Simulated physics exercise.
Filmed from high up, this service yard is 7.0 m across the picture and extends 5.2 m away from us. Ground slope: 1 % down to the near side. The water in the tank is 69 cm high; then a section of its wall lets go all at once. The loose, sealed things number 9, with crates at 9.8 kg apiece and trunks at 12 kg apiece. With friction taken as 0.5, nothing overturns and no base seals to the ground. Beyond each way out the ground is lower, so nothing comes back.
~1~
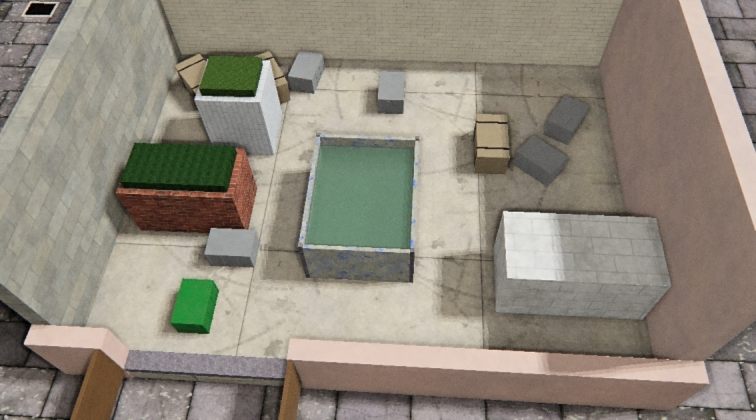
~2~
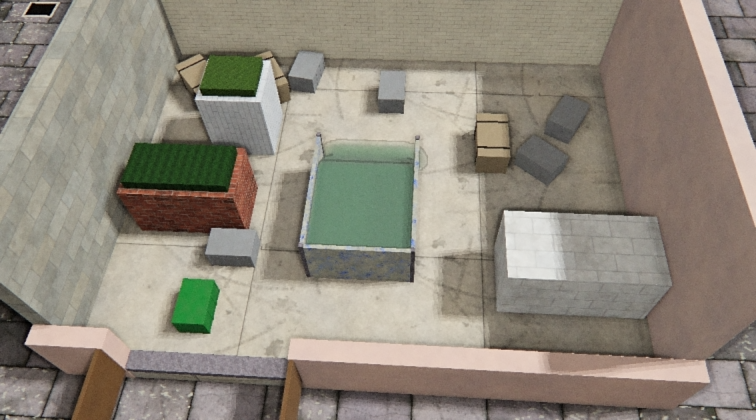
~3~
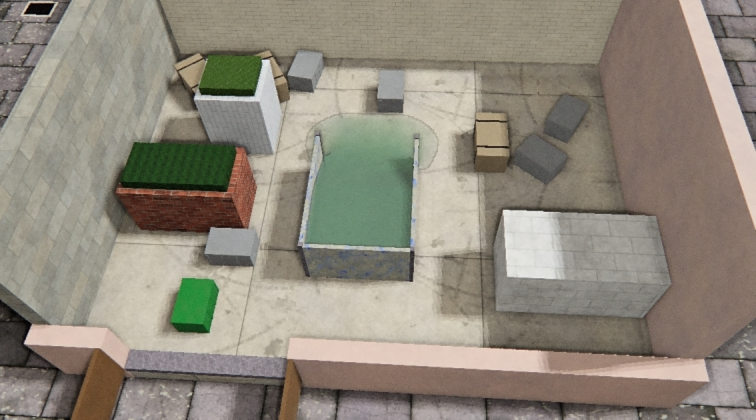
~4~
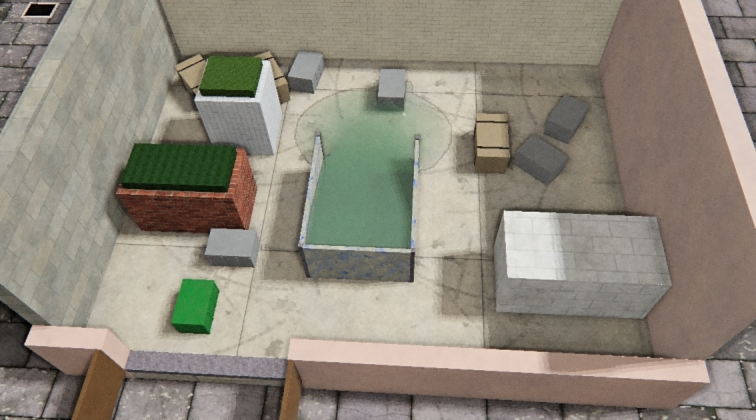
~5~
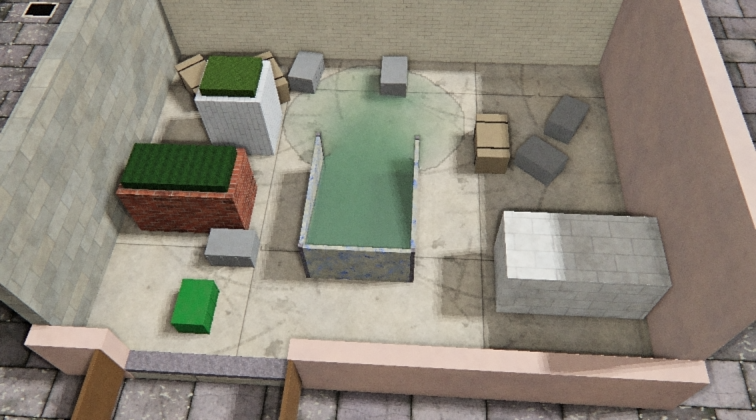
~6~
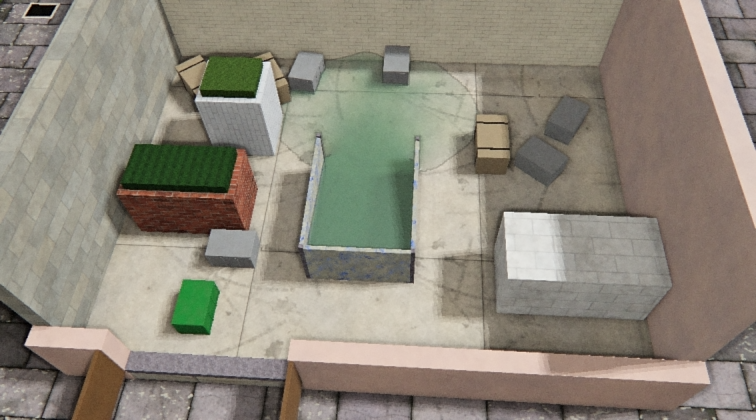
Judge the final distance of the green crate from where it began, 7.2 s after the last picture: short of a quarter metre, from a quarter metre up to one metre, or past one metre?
It ends short of a quarter metre.
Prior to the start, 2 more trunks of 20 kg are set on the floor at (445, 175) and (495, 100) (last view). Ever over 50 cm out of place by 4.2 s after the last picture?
So it goes behind the line, then across the line.
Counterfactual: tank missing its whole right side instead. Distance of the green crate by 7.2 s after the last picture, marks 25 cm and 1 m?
Afterwards the green crate glides a modest way.
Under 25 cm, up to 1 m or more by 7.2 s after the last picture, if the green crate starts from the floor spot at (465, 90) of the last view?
By that time it is swept a long way.
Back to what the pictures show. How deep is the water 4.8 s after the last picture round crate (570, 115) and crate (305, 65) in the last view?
I'd estimate 5 cm for the first and 10 cm for the second.
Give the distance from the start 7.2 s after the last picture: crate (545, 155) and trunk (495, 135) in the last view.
Respectively: 100 cm / 20 cm.
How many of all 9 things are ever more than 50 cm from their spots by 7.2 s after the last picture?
That comes to 6.
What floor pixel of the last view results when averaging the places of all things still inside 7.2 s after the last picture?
Near (346, 183).
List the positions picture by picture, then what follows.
In the first frame, the green crate at (192, 301), on the bottom; water covers 2.3 m2; 0 of 9 have shifted.
In the second frame, the green crate at (193, 301) rests on the ground; 3.1 m2 under water; 0 of 9 have shifted.
In the third frame, the green crate at (192, 300) rests on the ground; water covers 4.1 m2; 0 of 9 have shifted.
In the fourth frame, the green crate at (193, 301) rests on the ground; 5.3 m2 under water; 1 of 9 have shifted.
In the fifth frame, the green crate at (193, 301) rests on the ground; 6.8 m2 under water; 1 of 9 have shifted.
In the sixth frame, the green crate at (193, 302) rests on the ground; water covers 8.0 m2; 1 of 9 have shifted.
Then, 0.9 s after the last picture the green crate is near (193, 302), 0.0 m from its start, aground; 0 of 9 are out; 2 afloat.
Then, 2.8 s after the last picture the green crate is near (193, 302), 0.0 m from its start, aground; 0 of 9 are out; 4 afloat.
Then, 4.8 s after the last picture the green crate is near (193, 302), 0.0 m from its start, aground; 0 of 9 are out; 4 afloat.
Then, 7.2 s after the last picture the green crate is near (193, 302), 0.0 m from its start, aground; 0 of 9 are out; 7 afloat.
